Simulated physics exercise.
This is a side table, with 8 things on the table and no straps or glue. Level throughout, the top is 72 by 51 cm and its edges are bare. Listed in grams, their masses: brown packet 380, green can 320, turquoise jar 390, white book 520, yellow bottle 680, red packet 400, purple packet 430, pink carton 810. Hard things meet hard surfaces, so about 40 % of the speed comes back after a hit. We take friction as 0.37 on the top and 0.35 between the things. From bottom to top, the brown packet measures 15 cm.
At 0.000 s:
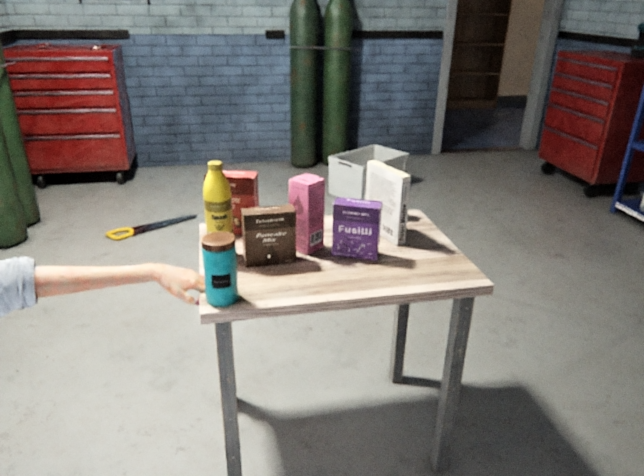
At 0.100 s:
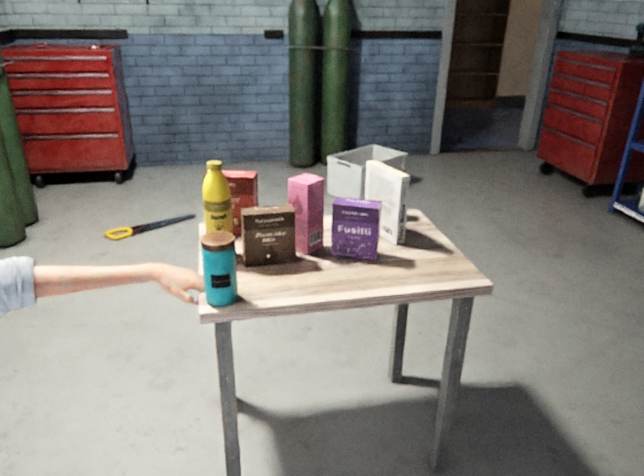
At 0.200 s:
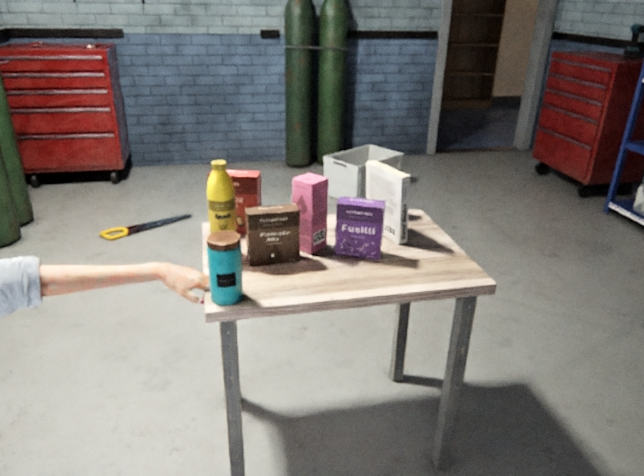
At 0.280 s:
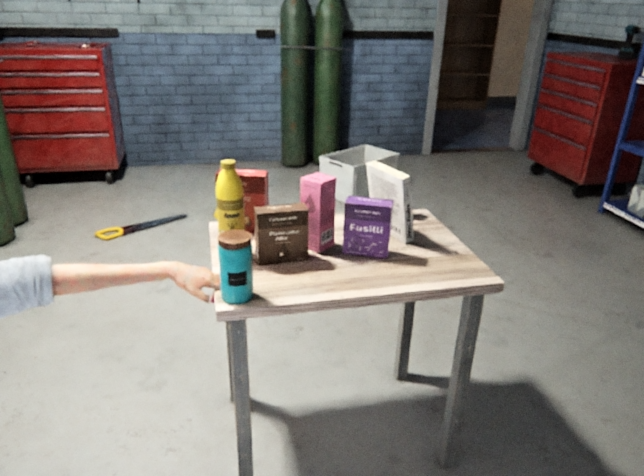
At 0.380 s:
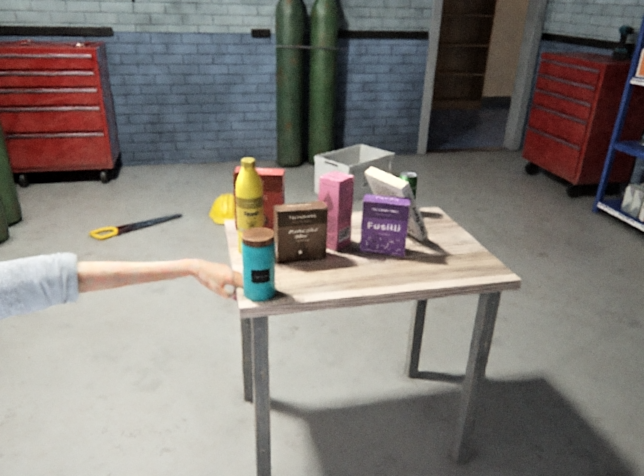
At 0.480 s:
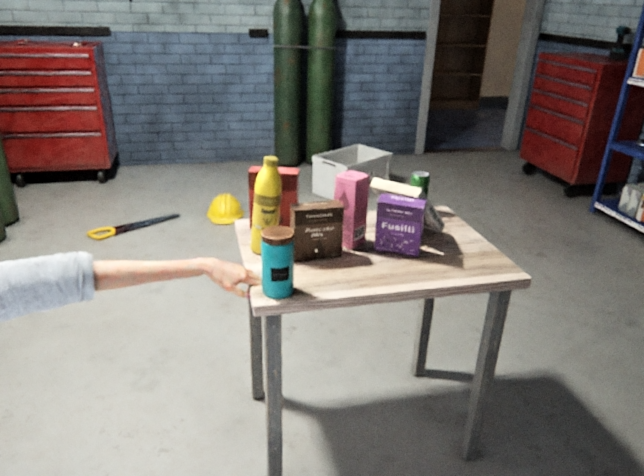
In a garage-like room, a hand rests at the left edge of a wooden-topped table holding a turquoise jar, a yellow bottle, packets, a pink carton and a white book. The table then slides right with the hand alongside, and the book leans steadily further over, revealing a green can.
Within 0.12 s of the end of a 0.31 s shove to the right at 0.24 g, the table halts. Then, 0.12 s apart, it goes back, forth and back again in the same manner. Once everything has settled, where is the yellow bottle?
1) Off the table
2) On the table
2, on the table.
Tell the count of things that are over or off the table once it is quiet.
All told, 3.
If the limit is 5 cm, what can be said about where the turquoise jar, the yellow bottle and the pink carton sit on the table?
In short, the turquoise jar stays close to home, the yellow bottle leaves its position, the pink carton leaves its position.
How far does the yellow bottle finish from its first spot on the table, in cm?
14 cm.
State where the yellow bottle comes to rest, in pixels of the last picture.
Rest point: Near (242, 237).
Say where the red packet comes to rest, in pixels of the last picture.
Around (216, 202).
After 0.88 s, table shifted 8 cm; yellow bottle leaning 67° near (285, 221); white book on its side; pink carton leaning 21°.
After 1.58 s, table shifted 16 cm; yellow bottle on its side near (302, 232); pink carton on its side; white book on its side.
At rest (2.9 s), tipped over on the table, white book, yellow bottle and pink carton; the other 5 in place, give or take 5 cm. In the last view, yellow bottle near (242, 237).
